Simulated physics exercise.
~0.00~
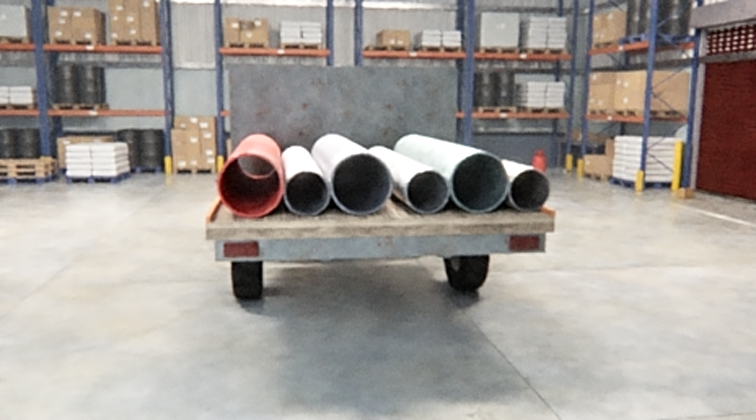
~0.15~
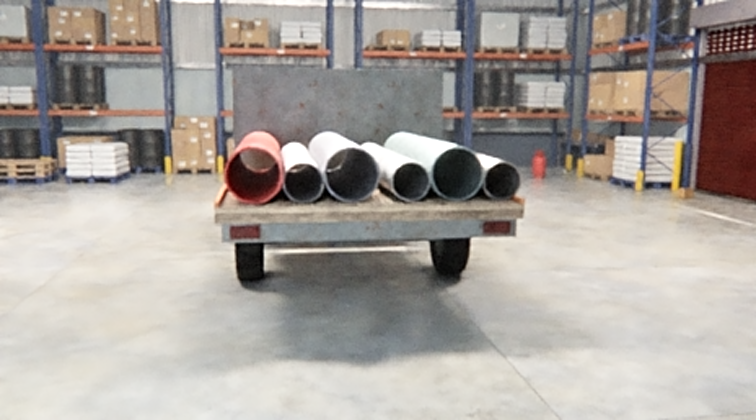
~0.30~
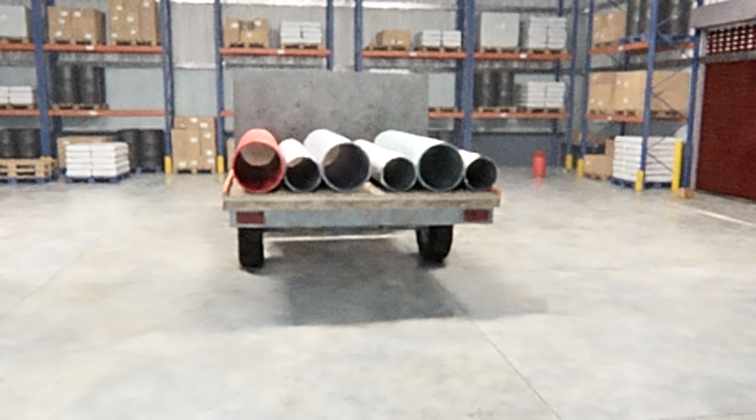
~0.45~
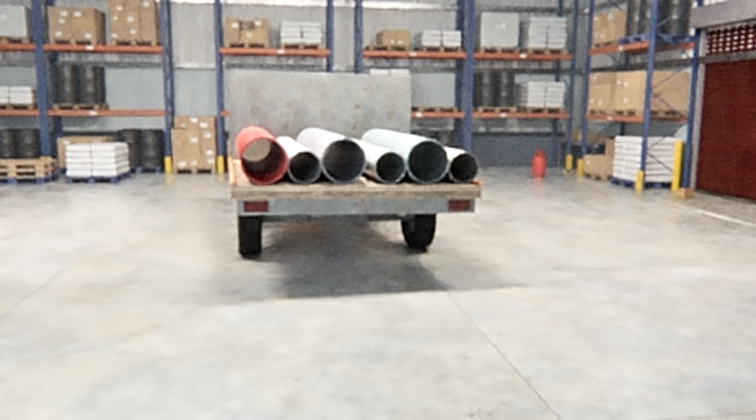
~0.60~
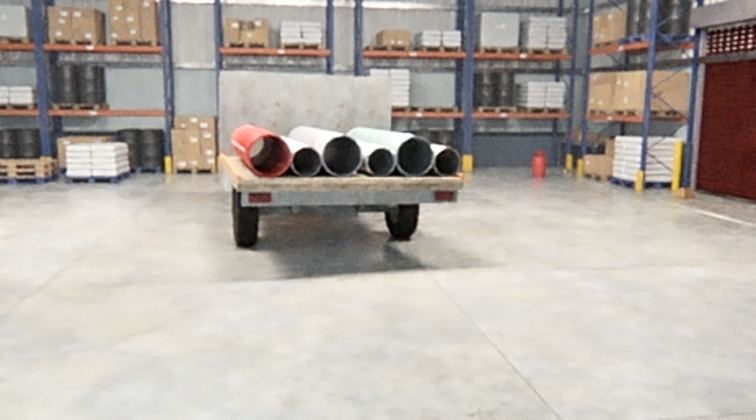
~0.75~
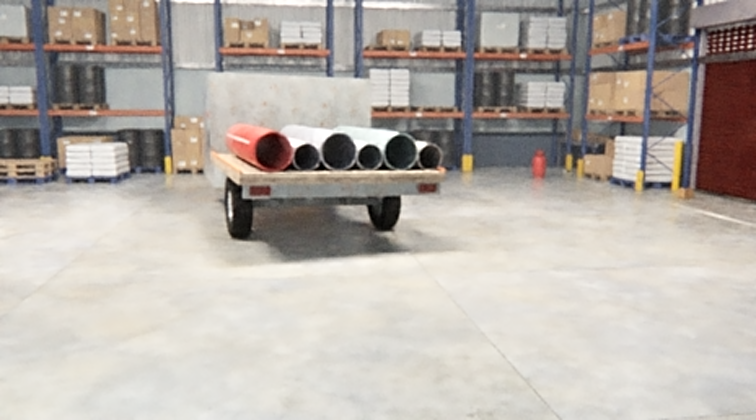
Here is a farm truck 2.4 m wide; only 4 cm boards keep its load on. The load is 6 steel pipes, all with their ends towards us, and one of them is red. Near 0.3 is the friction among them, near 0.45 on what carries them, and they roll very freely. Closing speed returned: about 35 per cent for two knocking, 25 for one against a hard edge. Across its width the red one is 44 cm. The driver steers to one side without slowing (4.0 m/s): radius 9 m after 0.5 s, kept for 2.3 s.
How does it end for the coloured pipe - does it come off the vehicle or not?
It ends without that happening.
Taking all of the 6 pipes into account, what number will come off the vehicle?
Counted up, it is 0.
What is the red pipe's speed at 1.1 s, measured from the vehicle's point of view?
It moves at about 0.0 m/s.
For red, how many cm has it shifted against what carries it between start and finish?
For red, 10.
By 1.1 s, red is on the deck, 40 cm from the left edge; 0 off so far.
Finally (3.3 s), red is on the deck, 40 cm from the left edge; 0 off so far.
